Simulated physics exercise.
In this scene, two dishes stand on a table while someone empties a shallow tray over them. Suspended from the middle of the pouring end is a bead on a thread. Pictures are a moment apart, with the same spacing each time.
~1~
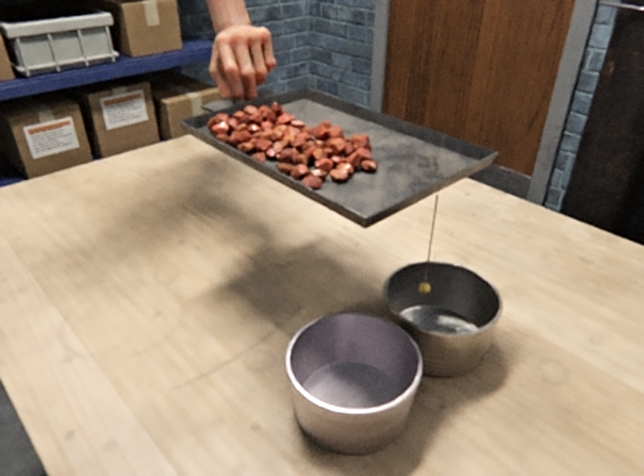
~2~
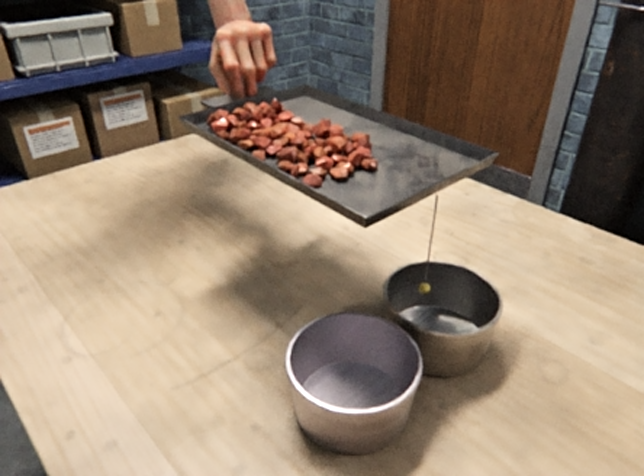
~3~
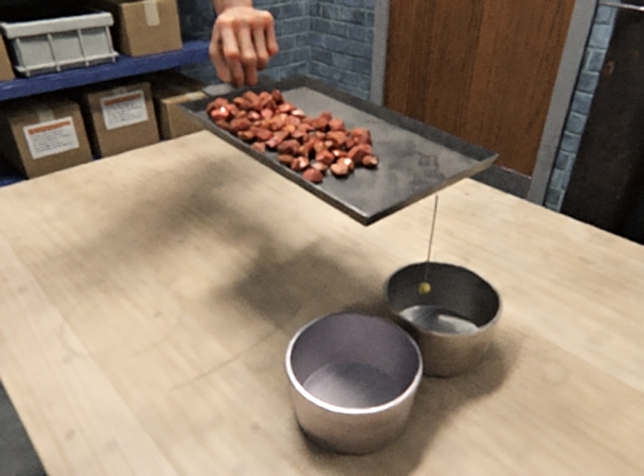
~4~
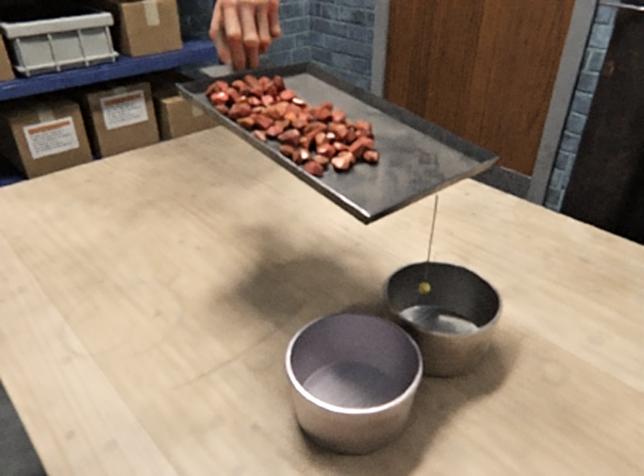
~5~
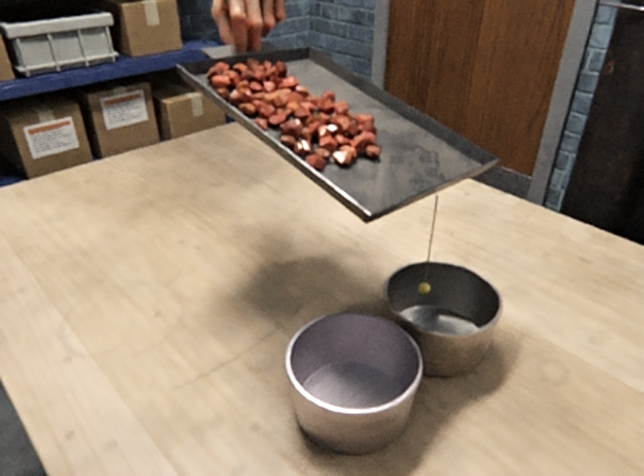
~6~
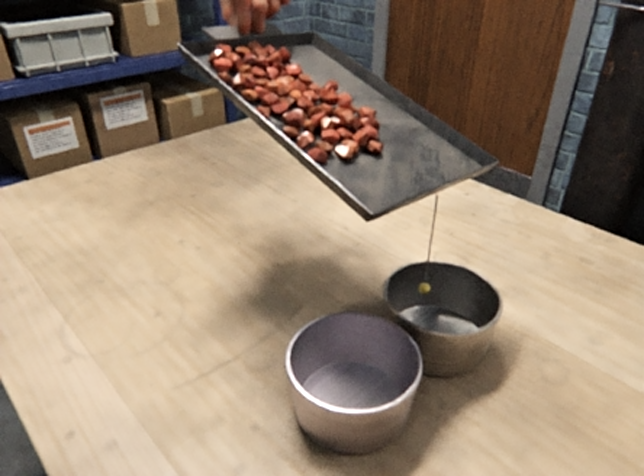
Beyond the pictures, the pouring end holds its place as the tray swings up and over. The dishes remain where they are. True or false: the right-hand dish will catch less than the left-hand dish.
False, the right-hand dish catches more.
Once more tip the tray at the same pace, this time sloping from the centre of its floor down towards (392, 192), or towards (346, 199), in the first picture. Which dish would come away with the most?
Results - the dish on the left side first, the dish on the left side second.
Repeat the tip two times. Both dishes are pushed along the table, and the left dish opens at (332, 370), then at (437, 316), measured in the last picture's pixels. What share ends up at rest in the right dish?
You'd get 30 in a hundred first and 30 in a hundred after that.
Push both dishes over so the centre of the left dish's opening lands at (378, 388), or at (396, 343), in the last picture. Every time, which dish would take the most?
The dish to the right; the dish to the right.
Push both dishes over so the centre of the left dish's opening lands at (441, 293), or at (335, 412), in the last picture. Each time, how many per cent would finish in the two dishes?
Result: 40 % and 30 %.
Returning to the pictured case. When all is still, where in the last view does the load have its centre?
I'd put the middle somewhere around (483, 349).
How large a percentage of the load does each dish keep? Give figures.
In per cent, left near 0 and right near 40.
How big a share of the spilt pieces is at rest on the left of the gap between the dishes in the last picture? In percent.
Estimate: Near 0 per cent.
Soon, tray tipped steeply; about two thirds on the tray; a stray few in the right dish; a stray few outside both; about a third in the air.
A while on, tray tipped past a quarter turn; a stray few on the tray; about a third in the right dish; about two thirds outside both; a stray few in the air.
Towards the end, tray tipped past a quarter turn; about a third in the right dish; about two thirds outside both.
Finally, tray tipped past a quarter turn; none in the left dish; about a third in the right dish; about two thirds outside both.
